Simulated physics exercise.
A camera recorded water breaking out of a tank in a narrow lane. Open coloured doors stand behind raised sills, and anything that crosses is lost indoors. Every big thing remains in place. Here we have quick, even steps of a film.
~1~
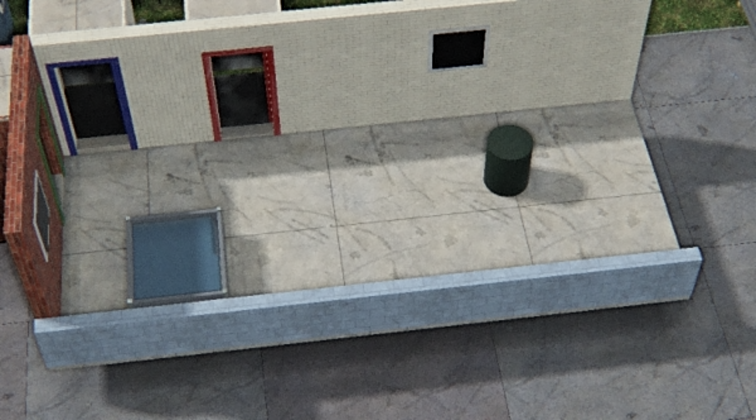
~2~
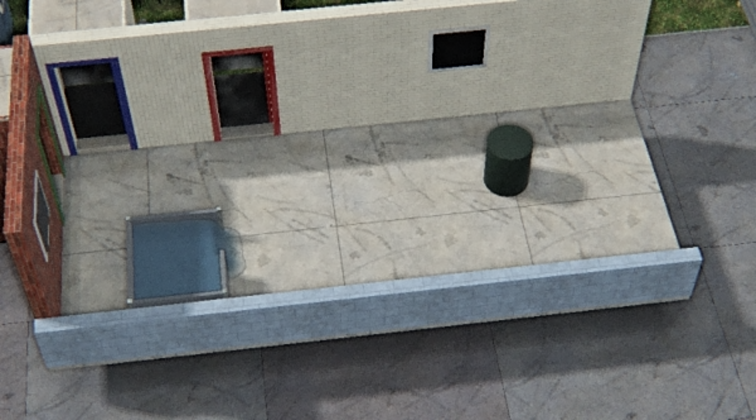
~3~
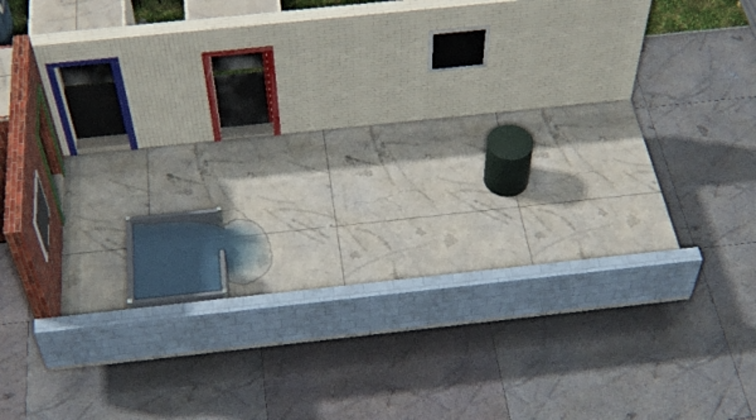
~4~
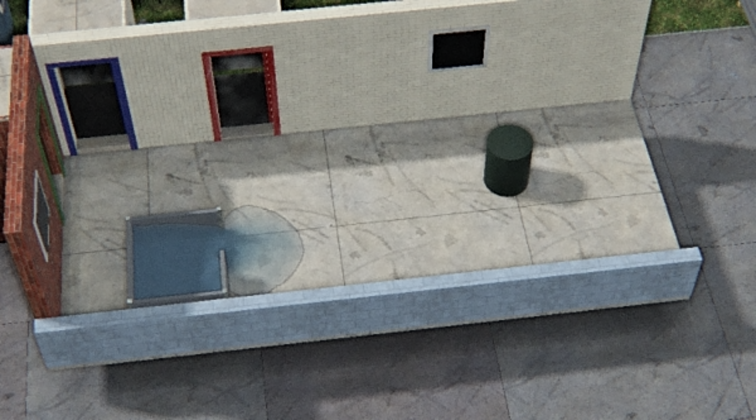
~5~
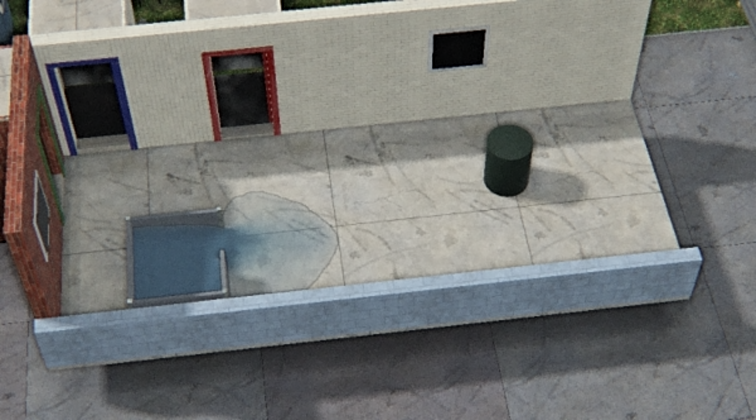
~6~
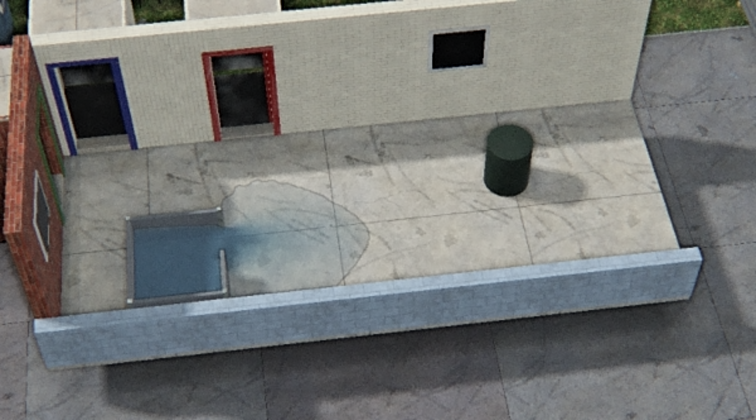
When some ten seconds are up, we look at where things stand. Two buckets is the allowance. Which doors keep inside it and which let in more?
Here is how it goes: The green door keeps inside it; the red door keeps inside it; the blue door keeps inside it.
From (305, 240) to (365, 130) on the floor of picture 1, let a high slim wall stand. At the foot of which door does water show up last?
I'd pick the green door.
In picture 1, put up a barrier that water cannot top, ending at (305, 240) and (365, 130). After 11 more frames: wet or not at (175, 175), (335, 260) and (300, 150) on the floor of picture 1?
Listed order: Spared, swamped, swamped.
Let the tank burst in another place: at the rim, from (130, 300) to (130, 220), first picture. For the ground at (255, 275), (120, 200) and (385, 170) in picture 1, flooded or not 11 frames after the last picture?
In the order given: Untouched, swamped and untouched.
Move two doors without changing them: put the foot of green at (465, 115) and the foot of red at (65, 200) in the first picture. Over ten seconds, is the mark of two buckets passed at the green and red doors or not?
Result: Green door no, red door no.
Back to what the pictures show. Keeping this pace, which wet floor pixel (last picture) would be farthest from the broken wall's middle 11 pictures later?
The front tops out at about (539, 199).
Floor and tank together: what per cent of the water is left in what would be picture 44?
I make it around 80 per cent.
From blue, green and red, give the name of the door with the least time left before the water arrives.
The red-painted one.
A moment on, water covers 30 % of the floor; the green door not reached, the red door not reached, the blue door not reached.
Next, water covers 45 % of the floor; the green door not reached, the red door wet at the sill, nothing in, the blue door not reached.
Then, water covers 60 % of the floor; the green door not reached, the red door wet at the sill, nothing in, the blue door not reached.
Later, water covers 70 % of the floor; the green door not reached, the red door wet at the sill, nothing in, the blue door not reached.
In the end, water covers 60 % of the floor; the green door not reached, the red door wet at the sill, nothing in, the blue door not reached.
